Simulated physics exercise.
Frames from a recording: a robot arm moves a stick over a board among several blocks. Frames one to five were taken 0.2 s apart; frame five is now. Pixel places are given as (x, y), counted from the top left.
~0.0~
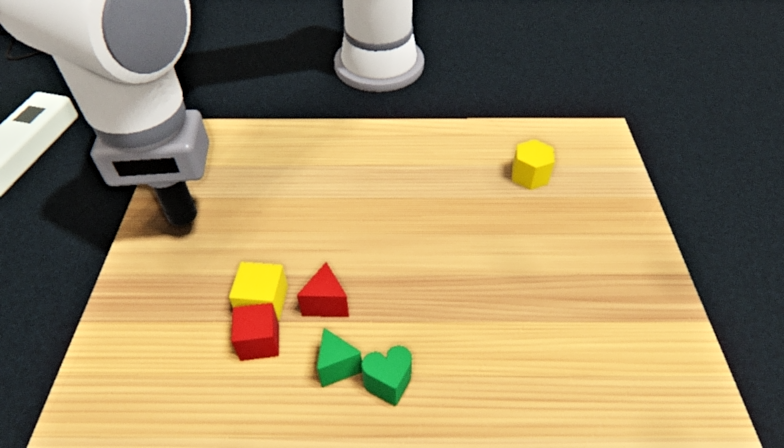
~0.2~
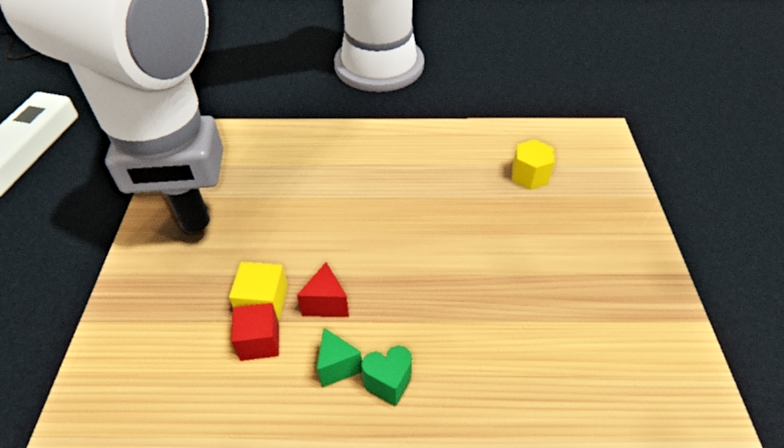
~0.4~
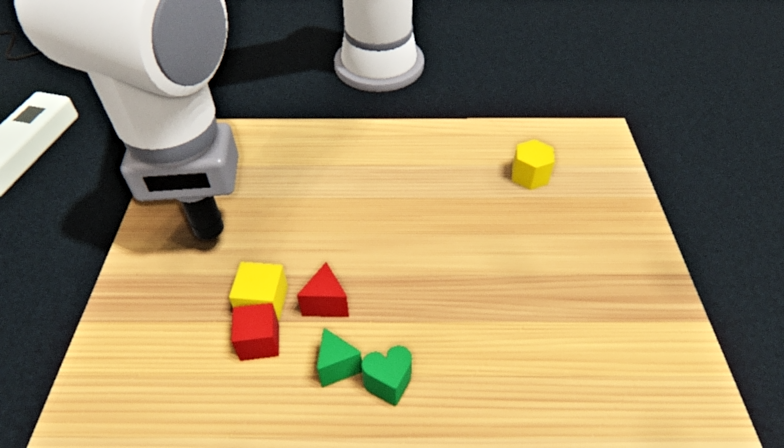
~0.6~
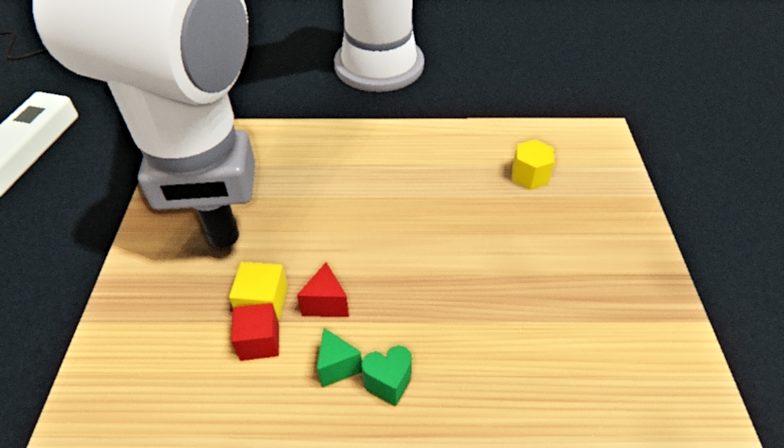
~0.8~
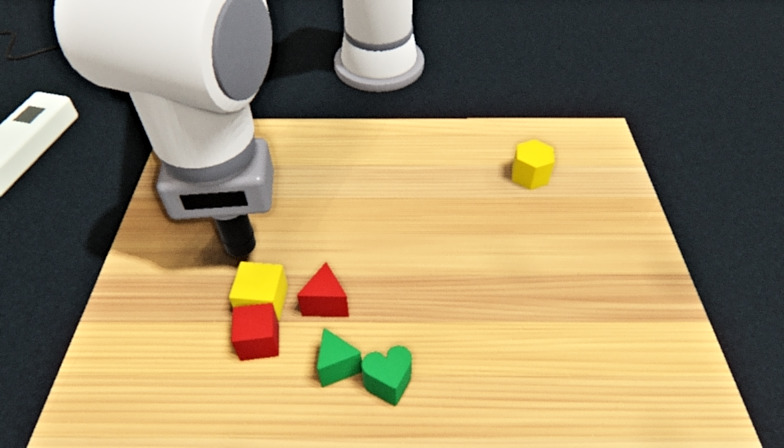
A robot arm moved its black stick steadily to the right and slightly toward the viewer, up close to the yellow square block, while the red, yellow and green blocks on the wooden board stayed still.
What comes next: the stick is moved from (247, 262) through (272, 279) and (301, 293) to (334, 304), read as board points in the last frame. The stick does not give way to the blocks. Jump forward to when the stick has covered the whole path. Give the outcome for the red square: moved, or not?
It moves.
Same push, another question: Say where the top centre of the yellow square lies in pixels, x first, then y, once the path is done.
By then it is at (272, 299).
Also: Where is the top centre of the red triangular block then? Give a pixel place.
The red triangular block ends near (356, 298).
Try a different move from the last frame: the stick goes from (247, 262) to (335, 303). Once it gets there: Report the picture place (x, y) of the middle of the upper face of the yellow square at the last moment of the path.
The top centre is at (271, 293).
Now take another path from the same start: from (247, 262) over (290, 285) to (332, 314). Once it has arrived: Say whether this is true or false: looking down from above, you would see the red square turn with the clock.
True
On the path given first. One third of the way, stick at (268, 263); red square at (253, 324); yellow square at (259, 288).
Two thirds of the way, stick at (298, 278); red square at (251, 335), turned 30° clockwise; yellow square at (272, 299), turned 15° clockwise.
At the end, stick at (332, 289); red square at (251, 335), turned 30° clockwise; yellow square at (272, 299), turned 20° clockwise; red triangular block at (356, 298); green triangular block in place.
